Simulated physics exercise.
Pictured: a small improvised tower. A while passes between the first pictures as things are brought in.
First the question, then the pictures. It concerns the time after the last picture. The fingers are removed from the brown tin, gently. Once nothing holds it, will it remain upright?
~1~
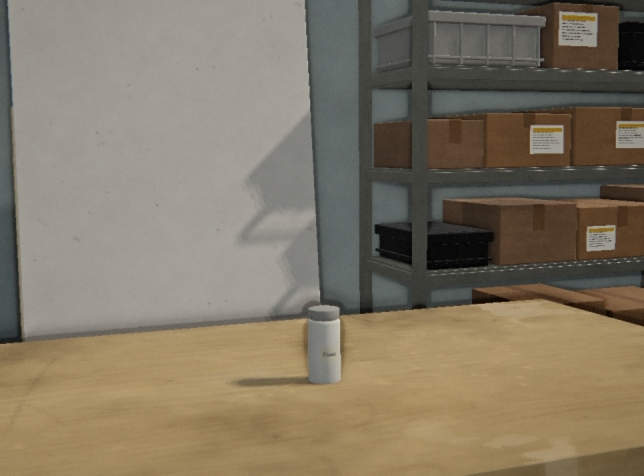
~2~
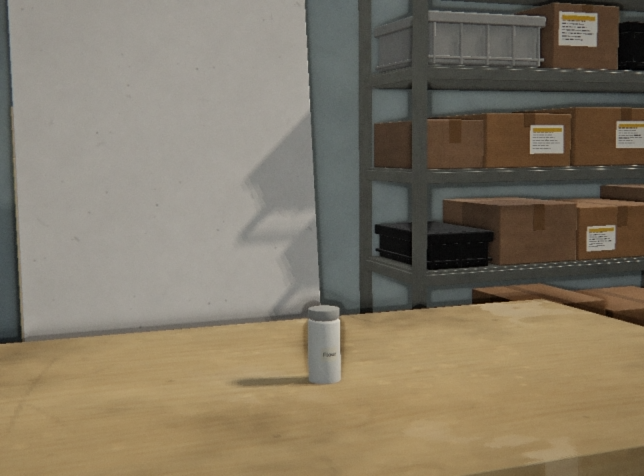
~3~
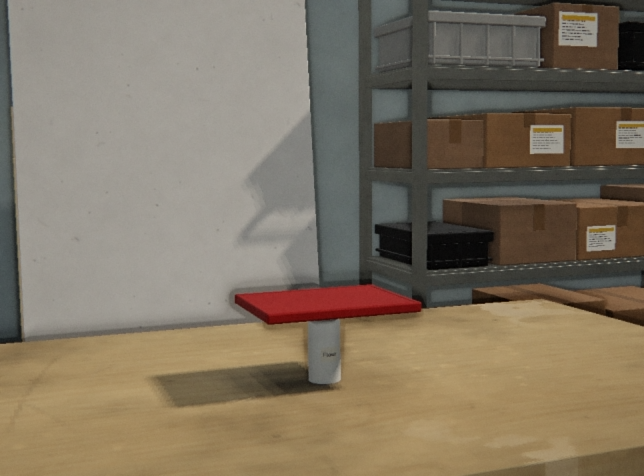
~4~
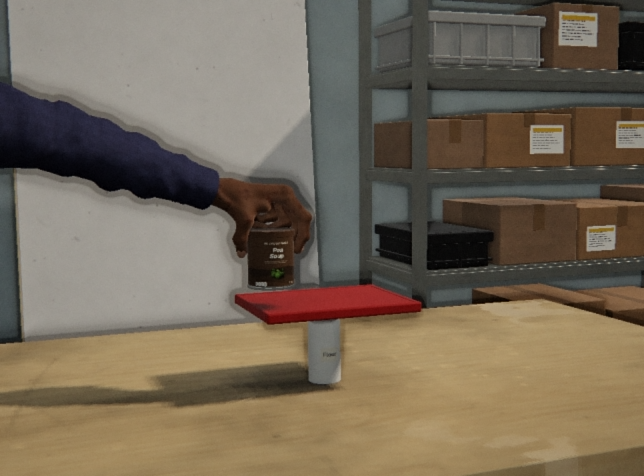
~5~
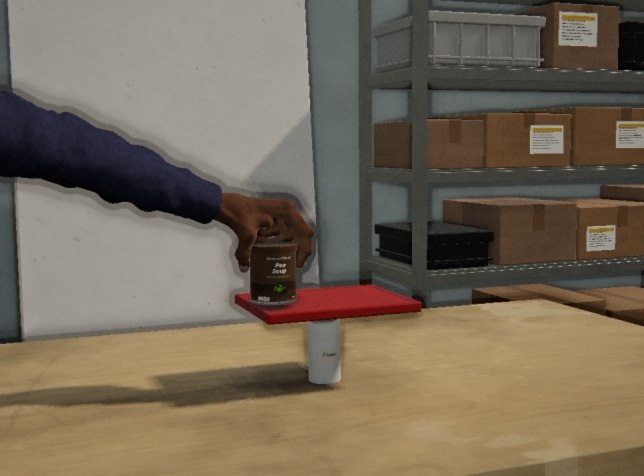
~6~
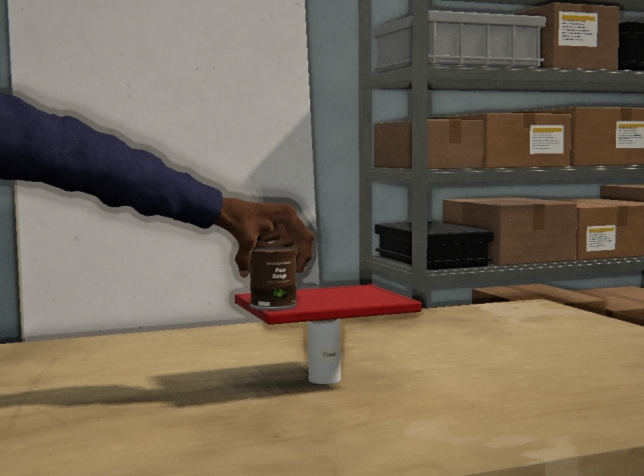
No, the stack cannot bear the weight.
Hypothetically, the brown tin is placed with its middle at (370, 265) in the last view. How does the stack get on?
Then it gives way.
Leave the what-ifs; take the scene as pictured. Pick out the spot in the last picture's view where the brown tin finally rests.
Roughly at pixel (173, 392).
Then, 0.30 s on from there, brown tin now fallen; red lid turned 59° from how it was put.
Then, 0.40 s on from there, red lid turned 58° from how it was put.
Then, 0.60 s on from there, red lid now fallen.
In the end, fallen, brown tin and red lid; white shaker unmoved. At the end, from the last picture's camera, brown tin near (173, 392). The stack comes apart.
